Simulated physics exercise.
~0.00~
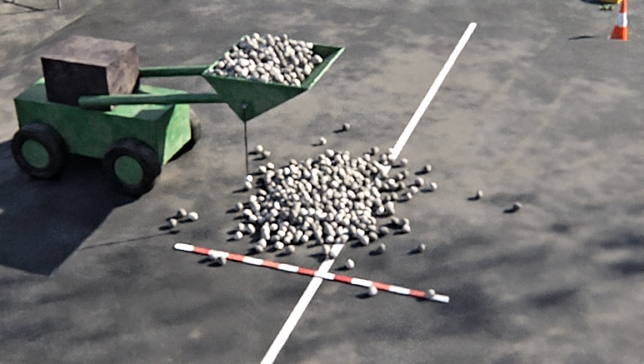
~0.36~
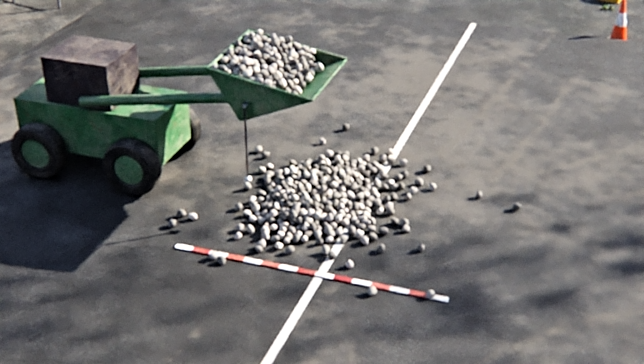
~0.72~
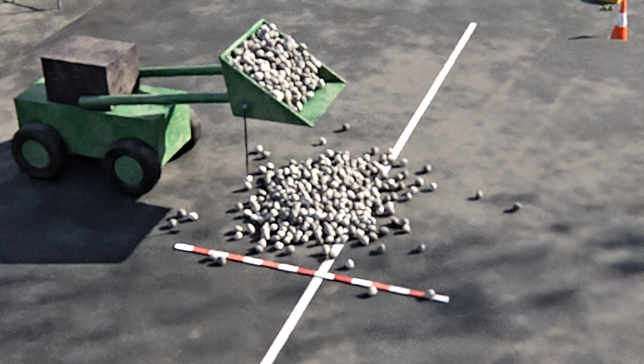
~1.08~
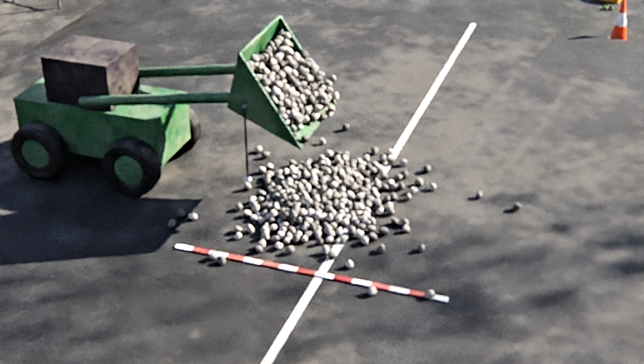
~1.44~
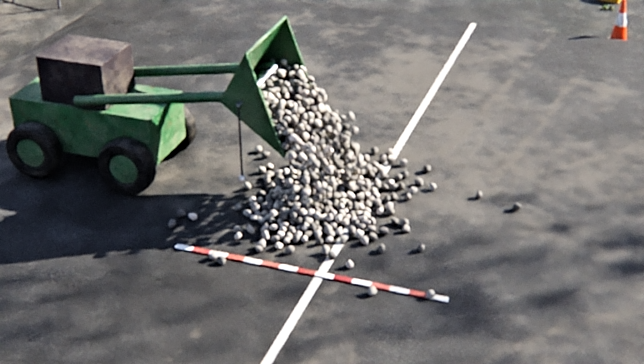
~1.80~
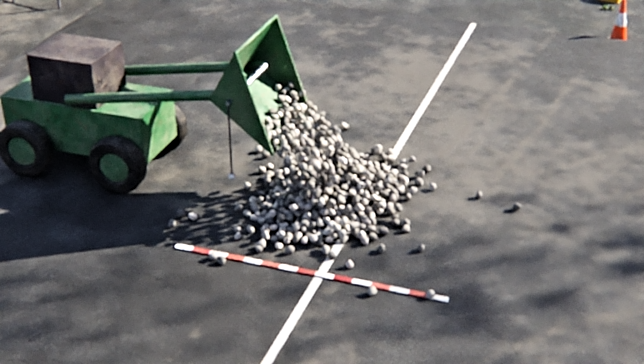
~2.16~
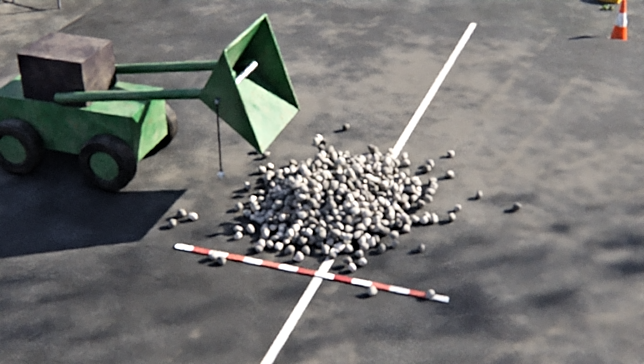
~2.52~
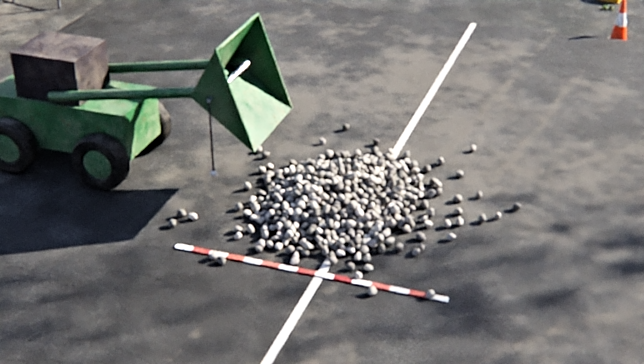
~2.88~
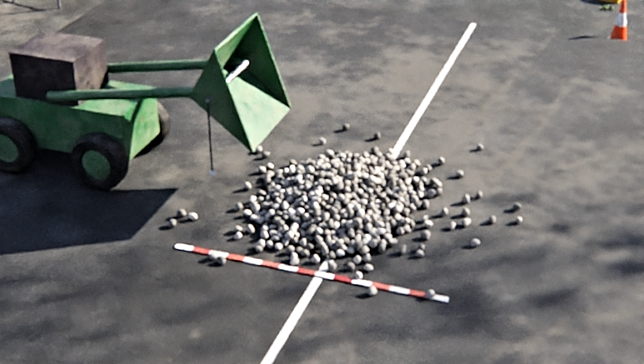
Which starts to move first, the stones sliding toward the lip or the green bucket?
The green bucket starts to move first. It is already tipping down before the stones begin to slide toward its lip.
A green loader with black tyres and a brown block on its back stands at left on dark, flat ground, seen from above and to the side. Its raised bucket is full of pale rounded stones, above a loose pile lying over a white painted line, with a red and white banded pole in front and an orange and white cone at top right. The bucket tips down to the right, and the stones slide out onto the pile. As they pour, the loader backs away to the left. It stops with its bucket empty and still tilted, while the broader pile reaches farther past the line, a few stones scattered to the right.
